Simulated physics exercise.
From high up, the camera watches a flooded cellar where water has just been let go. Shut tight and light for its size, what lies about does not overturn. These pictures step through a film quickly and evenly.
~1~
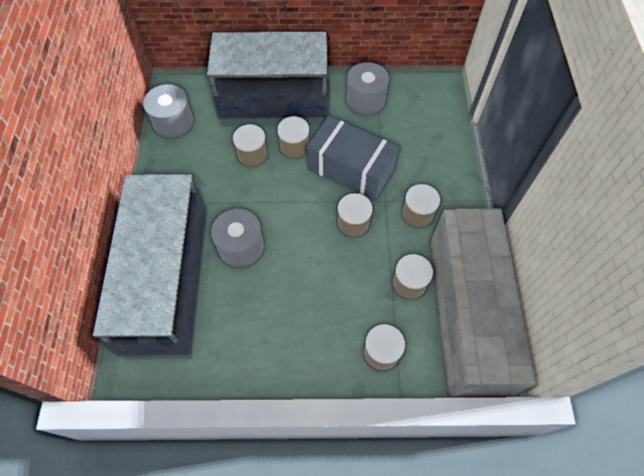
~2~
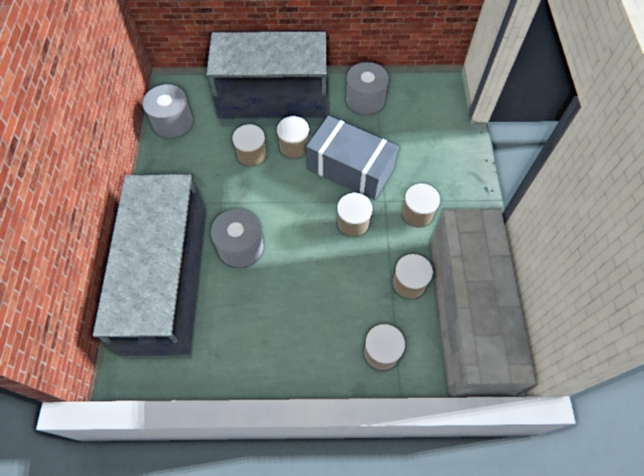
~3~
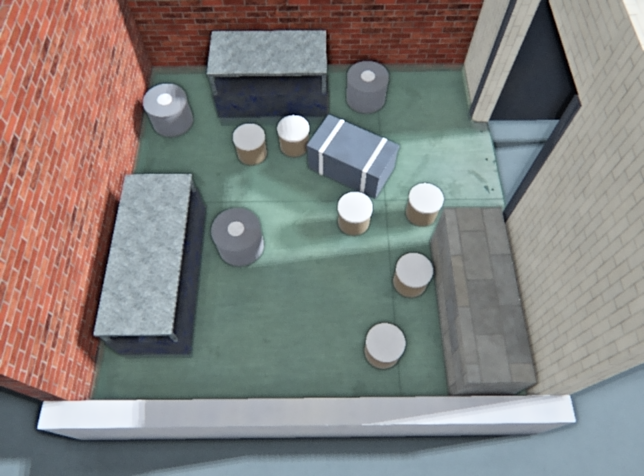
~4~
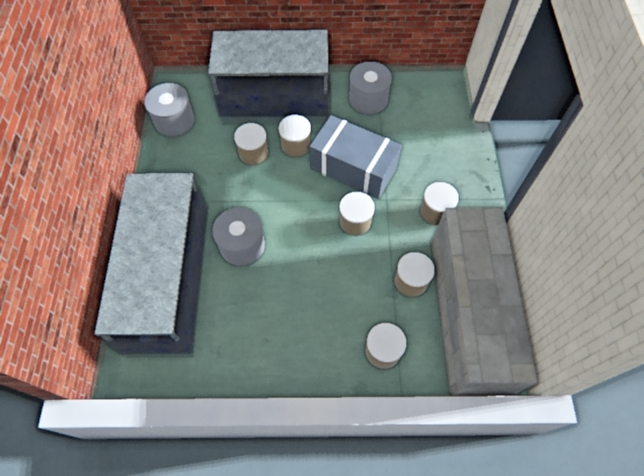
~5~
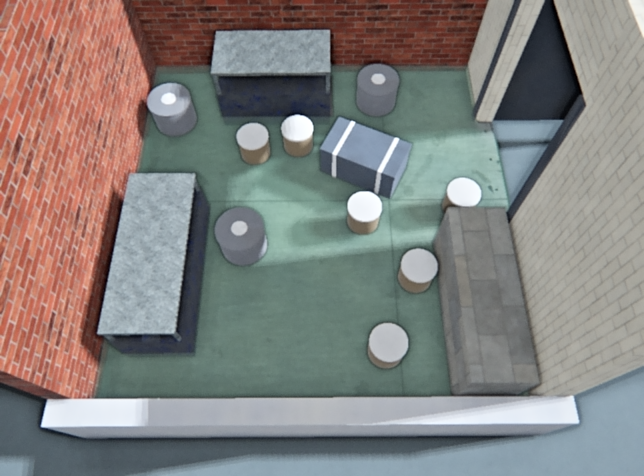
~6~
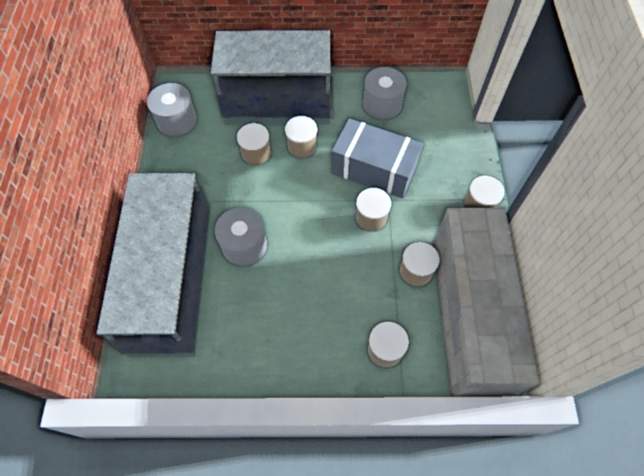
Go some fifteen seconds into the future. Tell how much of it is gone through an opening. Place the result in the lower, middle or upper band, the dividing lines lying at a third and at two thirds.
By the look of it, the outflow takes two thirds or a larger part of the stuff.
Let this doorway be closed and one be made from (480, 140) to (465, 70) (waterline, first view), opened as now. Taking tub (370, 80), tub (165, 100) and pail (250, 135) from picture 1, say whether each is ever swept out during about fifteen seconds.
Sequentially, I'd put it as swept away, not lost, swept away.
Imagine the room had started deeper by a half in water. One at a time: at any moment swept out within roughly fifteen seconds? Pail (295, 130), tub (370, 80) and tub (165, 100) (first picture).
Going item by item, that's exited, then exited, then still there.
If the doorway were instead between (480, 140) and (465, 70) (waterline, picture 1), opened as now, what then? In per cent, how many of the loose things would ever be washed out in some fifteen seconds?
I'd call it 70 per cent.
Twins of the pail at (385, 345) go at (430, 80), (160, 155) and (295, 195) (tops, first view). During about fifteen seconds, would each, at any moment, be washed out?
Result list, first to last: Leaves, does not leave, leaves.
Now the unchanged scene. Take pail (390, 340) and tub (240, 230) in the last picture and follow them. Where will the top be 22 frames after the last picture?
Roughly at (422, 228) and (332, 202).
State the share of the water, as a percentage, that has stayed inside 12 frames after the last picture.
Roughly 66 per cent.
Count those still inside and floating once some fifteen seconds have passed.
The tally stands at 2.
A moment on, 1 of 10 are out; 9 afloat.
Next, 5 of 10 are out; 5 afloat.
Later, 7 of 10 are out; 3 afloat.
In the end, 8 of 10 are out; 2 afloat.
